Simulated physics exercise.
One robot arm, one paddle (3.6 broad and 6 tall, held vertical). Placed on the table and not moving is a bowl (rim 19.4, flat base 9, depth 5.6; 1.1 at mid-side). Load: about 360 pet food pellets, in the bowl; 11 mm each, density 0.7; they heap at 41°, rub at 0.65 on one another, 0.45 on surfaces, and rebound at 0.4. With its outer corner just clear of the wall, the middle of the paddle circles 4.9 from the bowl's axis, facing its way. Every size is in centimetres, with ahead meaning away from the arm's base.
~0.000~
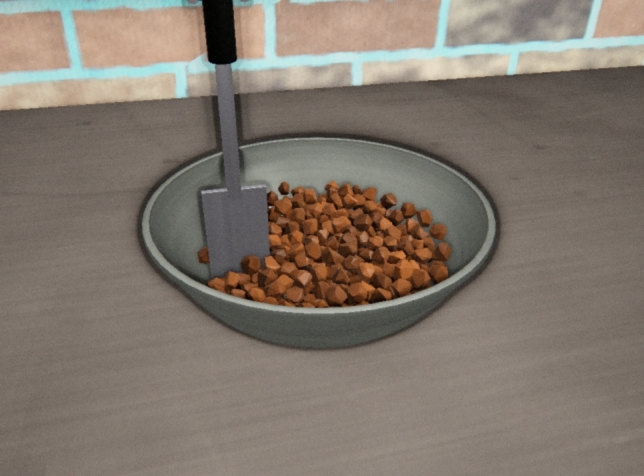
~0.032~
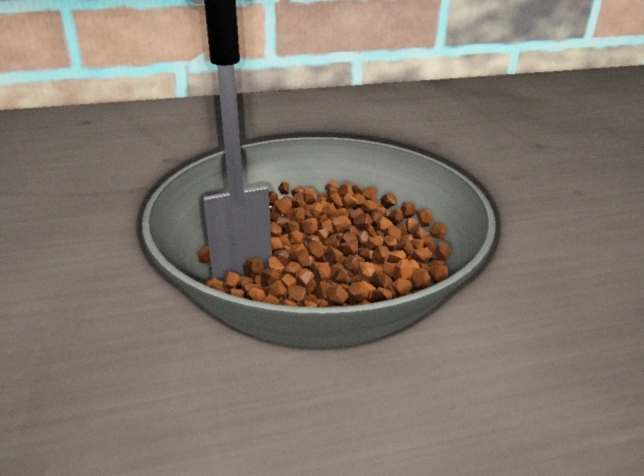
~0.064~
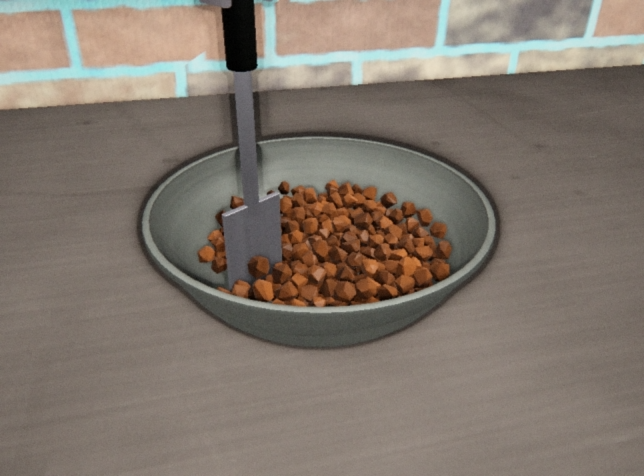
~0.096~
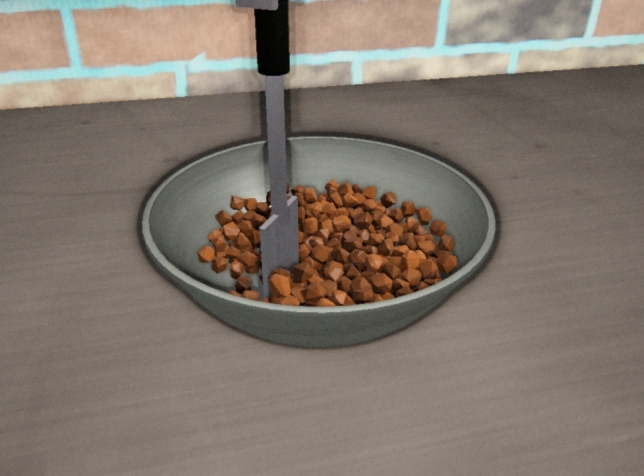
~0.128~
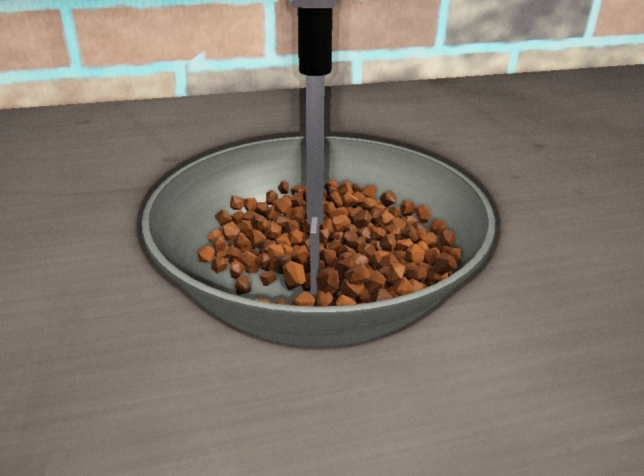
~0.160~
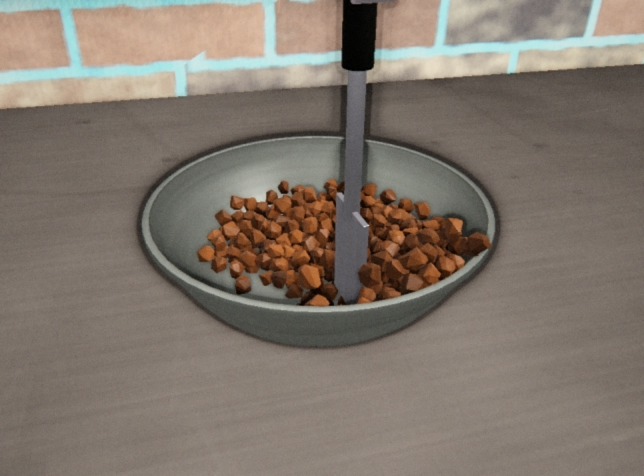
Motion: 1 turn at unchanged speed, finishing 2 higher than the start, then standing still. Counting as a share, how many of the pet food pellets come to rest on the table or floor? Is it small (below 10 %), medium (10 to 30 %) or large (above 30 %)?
It is medium.
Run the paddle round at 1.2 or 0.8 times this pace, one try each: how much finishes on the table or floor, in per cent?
Estimates in order: Near 20 % and near 10 %.
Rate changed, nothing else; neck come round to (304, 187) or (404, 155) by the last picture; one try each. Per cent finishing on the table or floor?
About 5 and 25 per cent.
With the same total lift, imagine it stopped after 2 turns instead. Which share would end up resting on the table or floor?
It would be around 20 per cent.
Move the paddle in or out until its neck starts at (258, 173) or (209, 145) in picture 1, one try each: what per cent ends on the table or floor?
0 and 5 %.
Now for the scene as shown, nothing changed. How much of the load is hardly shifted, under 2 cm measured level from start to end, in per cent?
Near 20 % of the pieces.
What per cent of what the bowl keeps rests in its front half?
Some 50 per cent.
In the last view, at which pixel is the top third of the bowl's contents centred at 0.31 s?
Around pixel (387, 182).
By 0.31 s, 196° round, highest piece 9 above the table; 344 in the bowl, 6 on the table or floor, 13 in flight or on the tool.
By 0.45 s, 296° round, highest piece 8 above the table; 312 in the bowl, 35 on the table or floor, 16 in flight or on the tool.
By 0.73 s, 0° round, highest piece 6 above the table; 298 in the bowl, 65 on the table or floor.
By 1.43 s, 0° round, highest piece 6 above the table; 298 in the bowl, 65 on the table or floor.
Final count, 298 in the bowl, 65 on the table or floor. That is 18 % on the table or floor.
